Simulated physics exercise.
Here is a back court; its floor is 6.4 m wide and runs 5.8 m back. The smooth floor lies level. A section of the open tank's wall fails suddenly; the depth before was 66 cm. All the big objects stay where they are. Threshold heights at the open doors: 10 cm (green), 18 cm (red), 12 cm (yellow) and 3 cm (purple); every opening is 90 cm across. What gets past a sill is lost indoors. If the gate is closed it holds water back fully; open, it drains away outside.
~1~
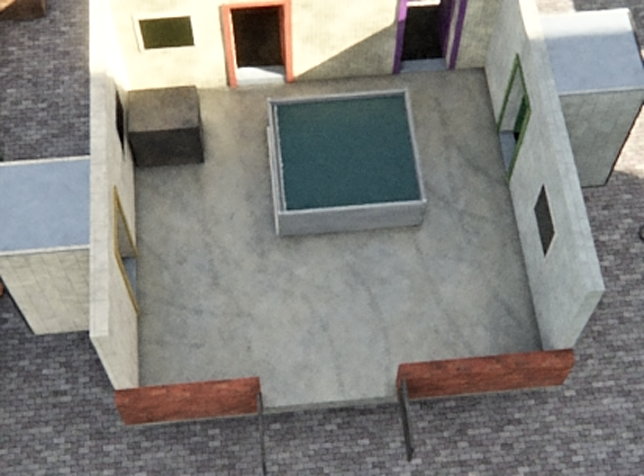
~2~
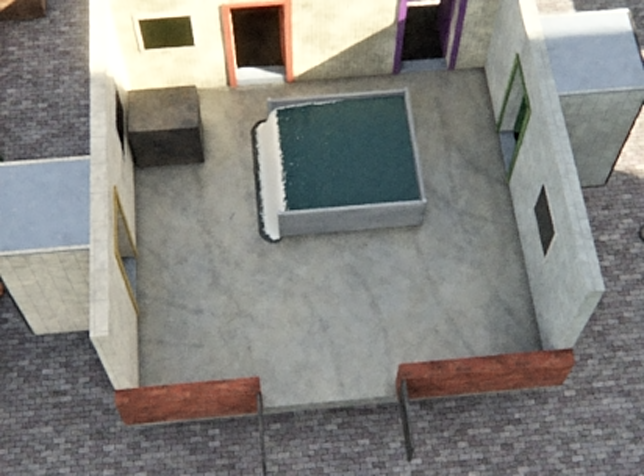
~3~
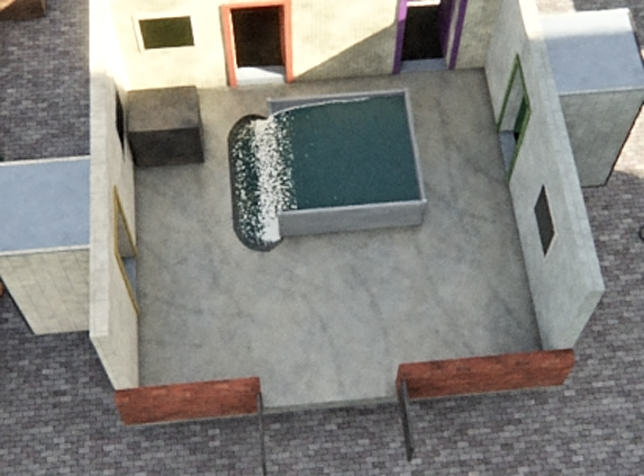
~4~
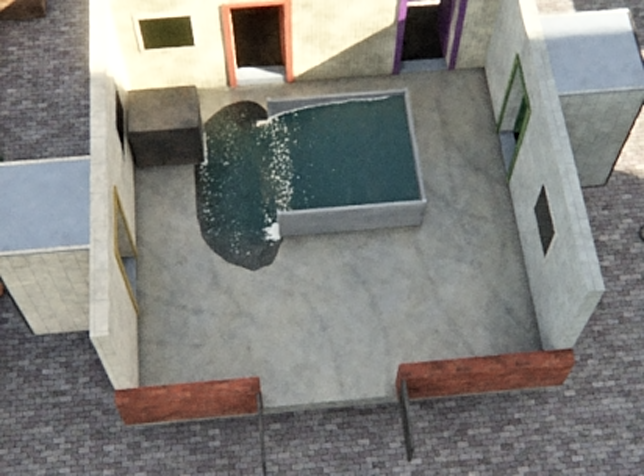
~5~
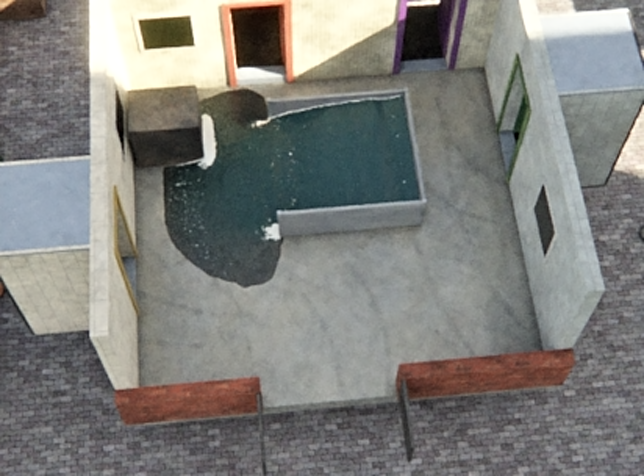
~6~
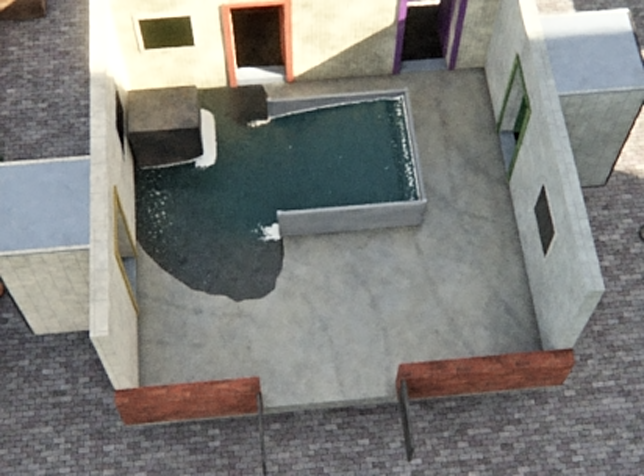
At the start, a square open tank of still, dark green water stands in a walled court. Its left wall gives way and water pours out onto the pale floor with white froth, then spreads left in a widening dark pool, washing around the dark block and reaching the left wall.
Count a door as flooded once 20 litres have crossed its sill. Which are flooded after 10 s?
Door by door: At the green door it stays under the limit; at the red door it does not reach the limit; at the yellow door it exceeds the limit; at the purple door it passes the limit.
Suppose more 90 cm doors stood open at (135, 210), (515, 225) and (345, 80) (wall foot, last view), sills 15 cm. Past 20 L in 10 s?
In turn: Above, under, under.
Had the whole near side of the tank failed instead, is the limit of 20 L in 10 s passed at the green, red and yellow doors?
Then: Green below, red not over, yellow under.
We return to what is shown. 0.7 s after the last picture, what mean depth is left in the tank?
Some 37 cm.
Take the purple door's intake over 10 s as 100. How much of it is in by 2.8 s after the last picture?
Some 0 per cent by then.
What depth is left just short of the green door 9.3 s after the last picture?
Roughly 11.5 cm deep.
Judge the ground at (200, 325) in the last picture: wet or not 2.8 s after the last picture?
It is wet.
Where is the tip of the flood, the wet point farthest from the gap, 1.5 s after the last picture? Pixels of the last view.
Near (140, 404).
Then, 0.7 s after the last picture water covers 30 % of the floor and is deepest (46 cm) near (146, 210); green door not reached, red door 6 cm at the sill, 0 L in, yellow door 21 cm at the sill, 3 L in, purple door not reached.
Then, 1.5 s after the last picture water covers 35 % of the floor and is deepest (42 cm) near (146, 210); green door not reached, red door 13 cm at the sill, 0 L in, yellow door 25 cm at the sill, 34 L in, purple door not reached.
Then, 2.8 s after the last picture water covers 55 % of the floor and is deepest (39 cm) near (140, 404); green door not reached, red door 18 cm at the sill, 2 L in, yellow door 19 cm at the sill, 90 L in, purple door 2 cm at the sill, 0 L in.
Then, 5.3 s after the last picture water covers 95 % of the floor and is deepest (20 cm) near (482, 78); green door 7 cm at the sill, 0 L in, red door 11 cm at the sill, 9 L in, yellow door 13 cm at the sill, 105 L in, purple door 6 cm at the sill, 10 L in.
Then, 9.3 s after the last picture water covers 100 % of the floor and is deepest (14 cm) near (406, 379); green door 12 cm at the sill, 1 L in, red door 4 cm at the sill, 10 L in, yellow door 7 cm at the sill, 107 L in, purple door 9 cm at the sill, 46 L in.
